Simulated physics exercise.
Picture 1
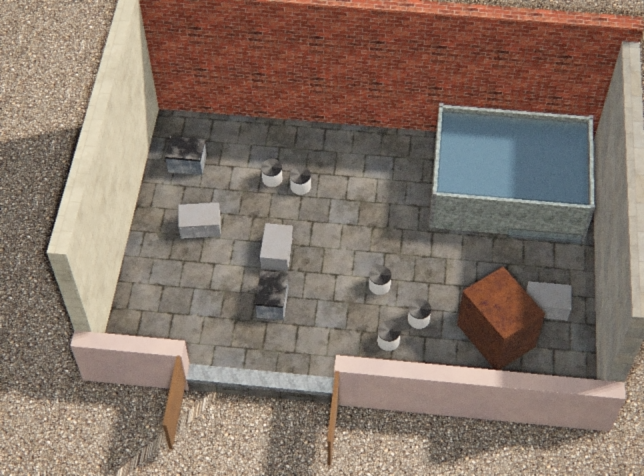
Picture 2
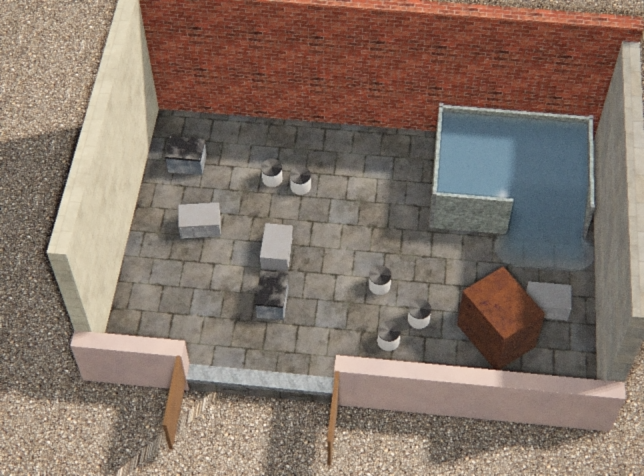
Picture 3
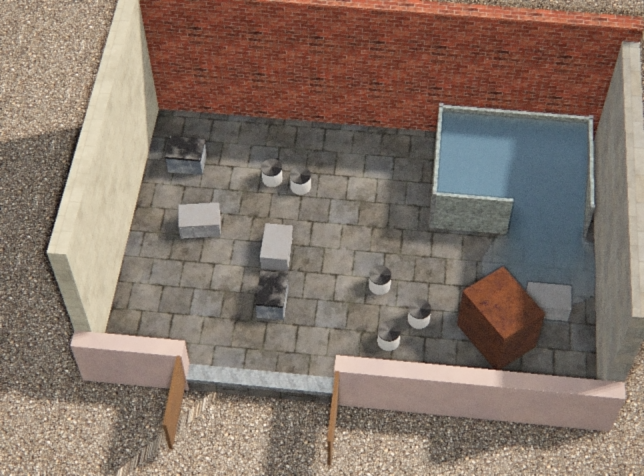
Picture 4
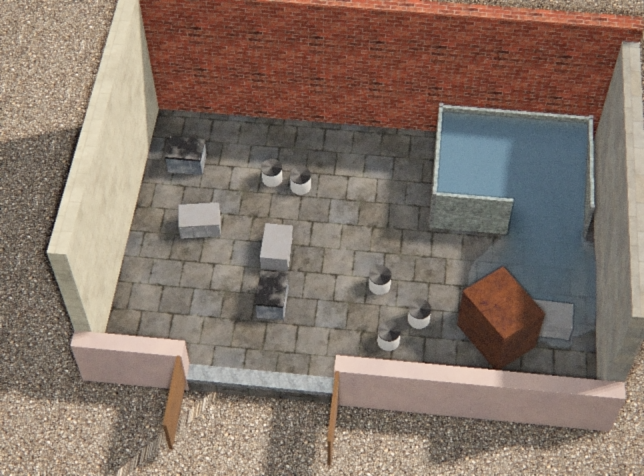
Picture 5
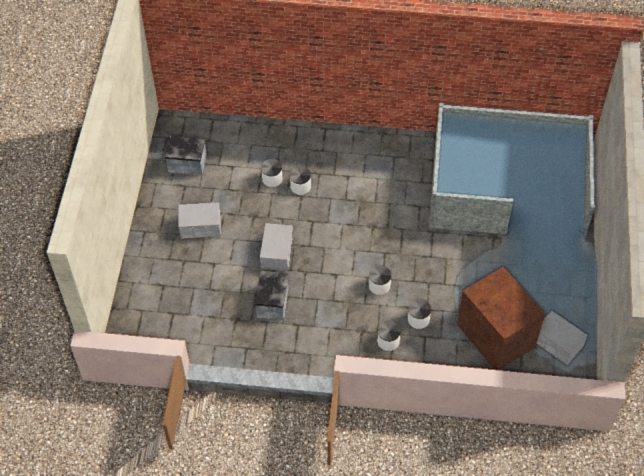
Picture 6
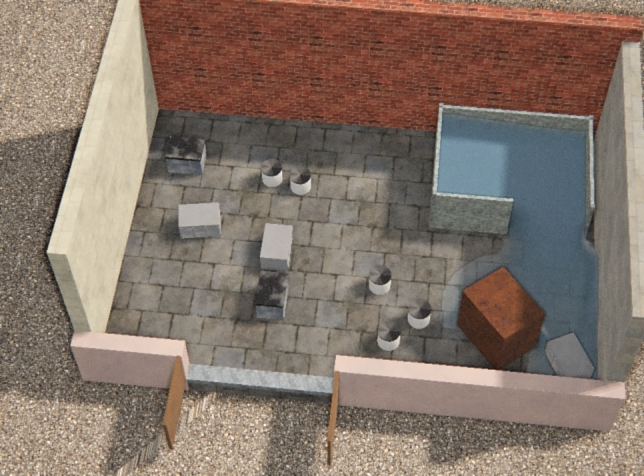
Water pours from the broken tank across the yard and pushes a pale crate toward the front wall.
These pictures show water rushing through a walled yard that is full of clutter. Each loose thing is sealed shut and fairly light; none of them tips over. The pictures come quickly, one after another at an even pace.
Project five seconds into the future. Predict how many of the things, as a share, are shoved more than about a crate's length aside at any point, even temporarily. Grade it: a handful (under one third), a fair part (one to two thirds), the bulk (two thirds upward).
The bulk.
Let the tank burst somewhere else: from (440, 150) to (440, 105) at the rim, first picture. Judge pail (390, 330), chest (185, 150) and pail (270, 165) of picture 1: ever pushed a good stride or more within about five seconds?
First under that mark, then beyond that mark, then beyond that mark.
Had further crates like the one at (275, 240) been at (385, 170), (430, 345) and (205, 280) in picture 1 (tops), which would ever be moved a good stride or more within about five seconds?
Here's how it goes: Never gets far, sent far off, and lastly sent far off.
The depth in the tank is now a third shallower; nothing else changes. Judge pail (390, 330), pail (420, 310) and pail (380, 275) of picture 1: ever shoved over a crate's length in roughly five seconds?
Note, listed order: Covered it / covered it / covered it.
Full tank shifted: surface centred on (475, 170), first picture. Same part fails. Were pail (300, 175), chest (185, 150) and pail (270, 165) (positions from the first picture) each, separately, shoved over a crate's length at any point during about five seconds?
First never went far, then never went far, then never went far.
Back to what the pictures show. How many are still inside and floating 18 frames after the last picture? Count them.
Count: 1.
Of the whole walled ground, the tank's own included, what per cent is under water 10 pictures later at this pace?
I reckon around 40 per cent.
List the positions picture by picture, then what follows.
The first picture shows a crate at (550, 295), on the bottom; a crate at (199, 215), on the bottom; 0 of 10 have shifted.
The second picture shows a crate at (550, 295), on the bottom; a crate at (199, 215) rests on the ground; 0 of 10 have shifted.
The third picture shows a crate at (550, 296) rests on the ground; a crate at (199, 215) rests on the ground; 0 of 10 have shifted.
The fourth picture shows a crate at (551, 314), on the bottom, a stride from its start; a crate at (199, 215) rests on the ground; 1 of 10 have shifted.
The fifth picture shows a crate at (561, 332) rests on the ground, a stride from its start; a crate at (199, 215), on the bottom; 1 of 10 have shifted.
The sixth picture shows a crate at (571, 355) rests on the ground, a stride from its start; a crate at (199, 215), on the bottom; 1 of 10 have shifted.
A moment on, 1 of 10 are well off their spots; 1 afloat.
Next, 2 of 10 are well off their spots; 1 afloat.
Later, 6 of 10 are well off their spots; 1 afloat.
In the end, 7 of 10 are well off their spots, and 7 have been at some point; 4 afloat.
